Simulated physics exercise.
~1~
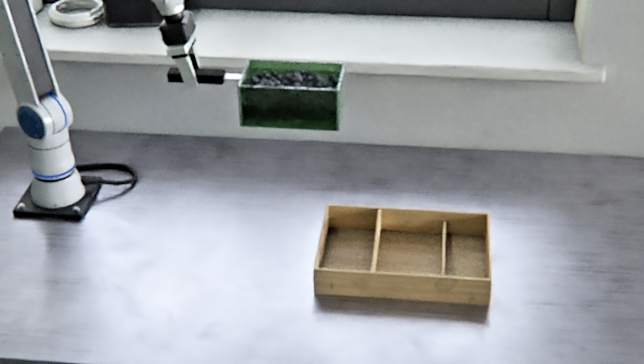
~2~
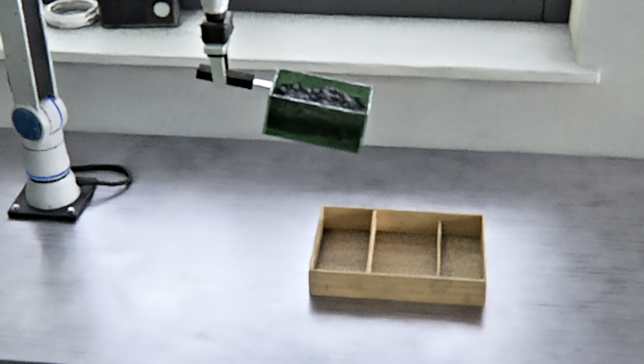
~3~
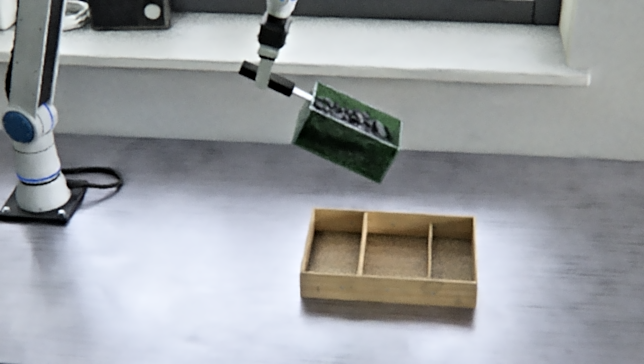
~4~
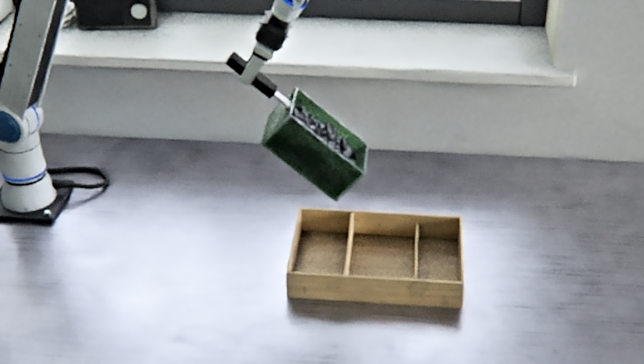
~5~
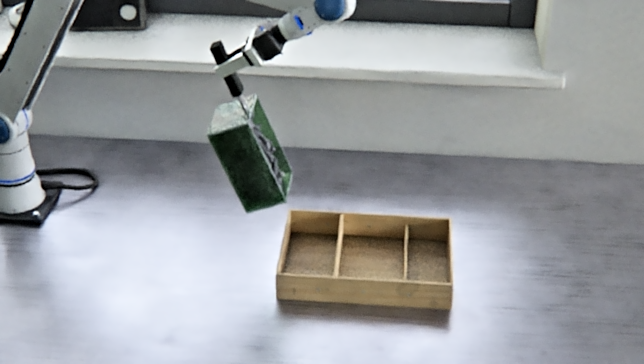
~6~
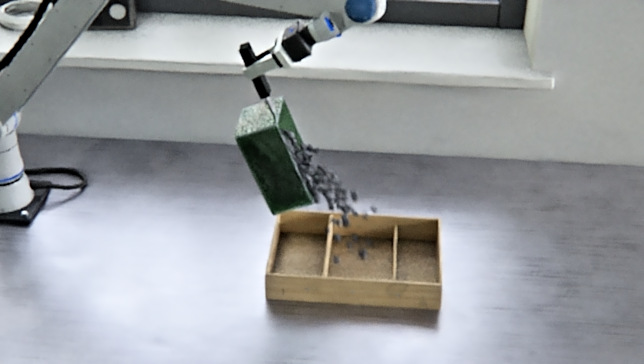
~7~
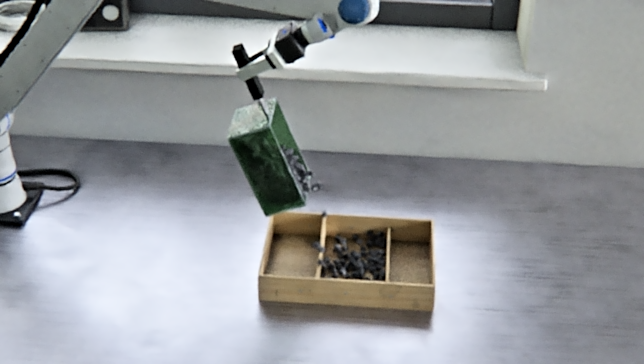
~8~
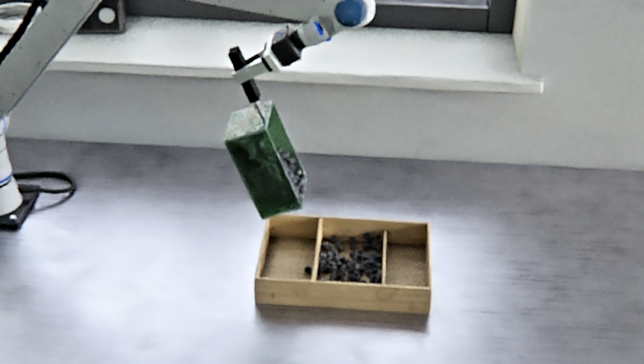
A robot arm tilts a green box and pours dark pebbles mostly into the crate's middle part.
